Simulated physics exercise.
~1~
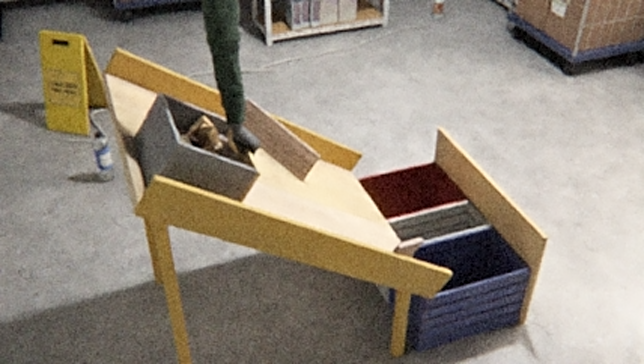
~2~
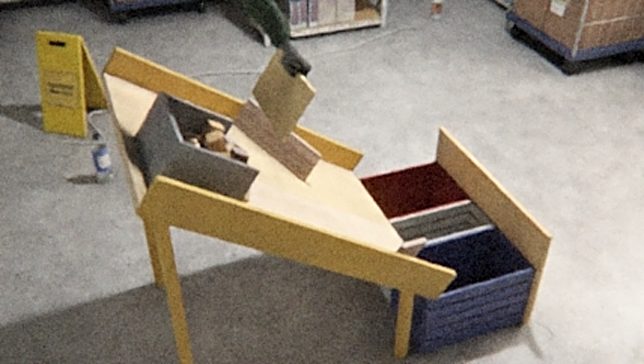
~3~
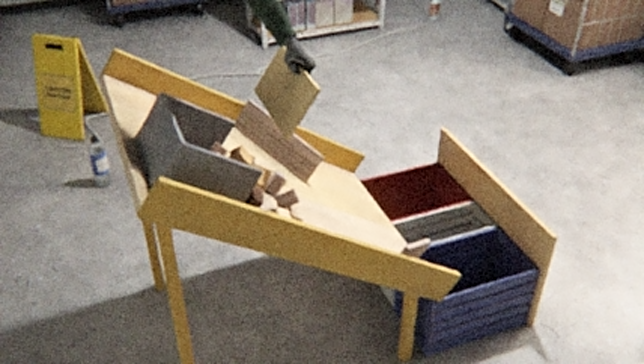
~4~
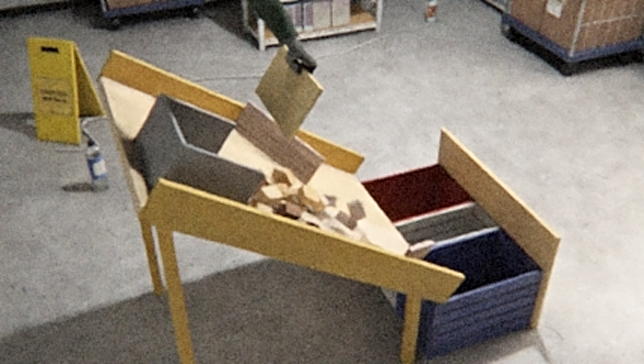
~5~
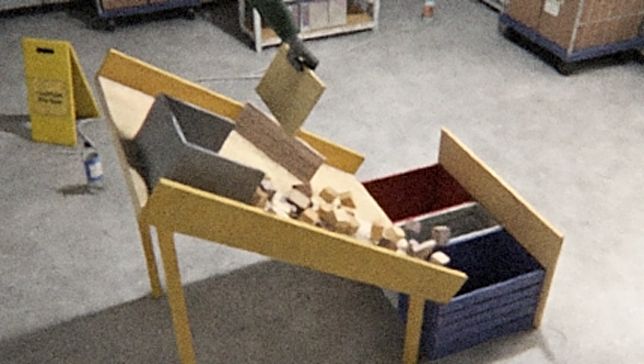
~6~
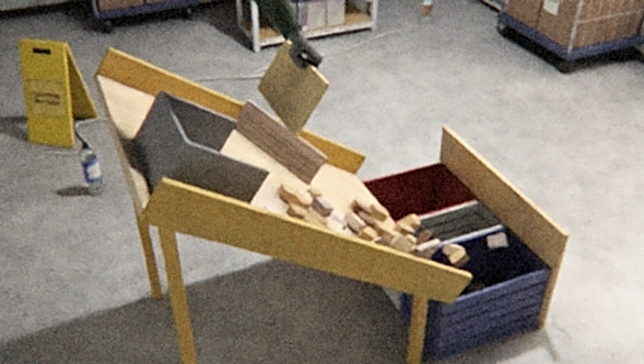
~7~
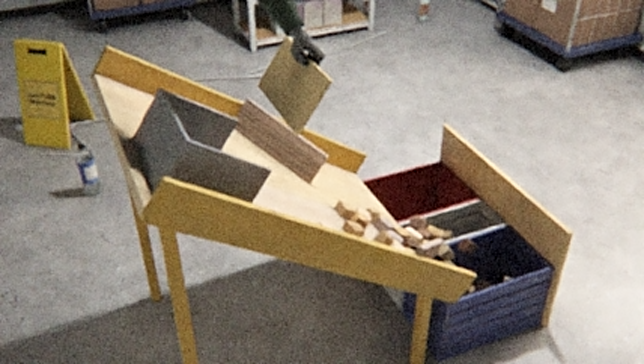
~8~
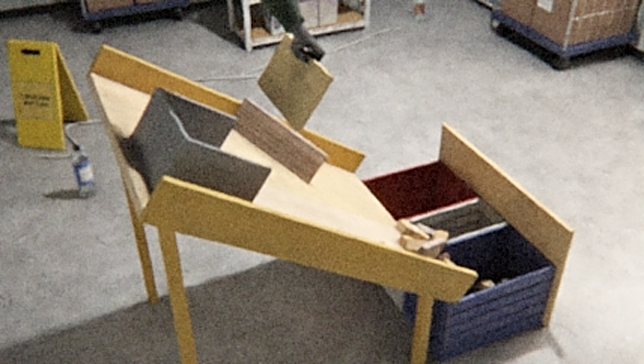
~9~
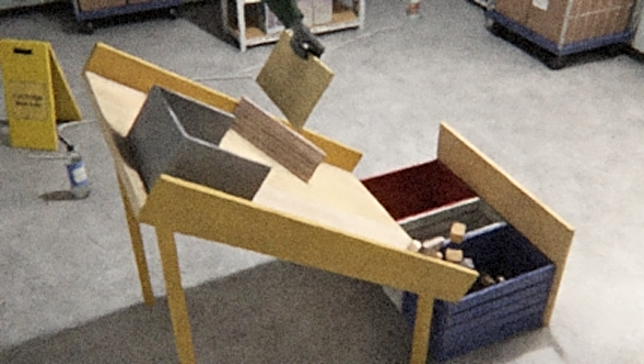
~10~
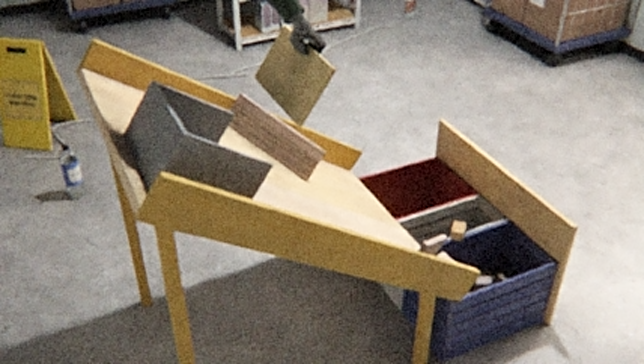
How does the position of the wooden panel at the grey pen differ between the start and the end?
At the start the panel is down at the grey pen, holding the blocks in. At the end it is farther up and to the right, held at a tilt by the gloved hand, clear of the pen.
A gloved hand lifts a panel, and wooden blocks slide down into the white and blue bins.
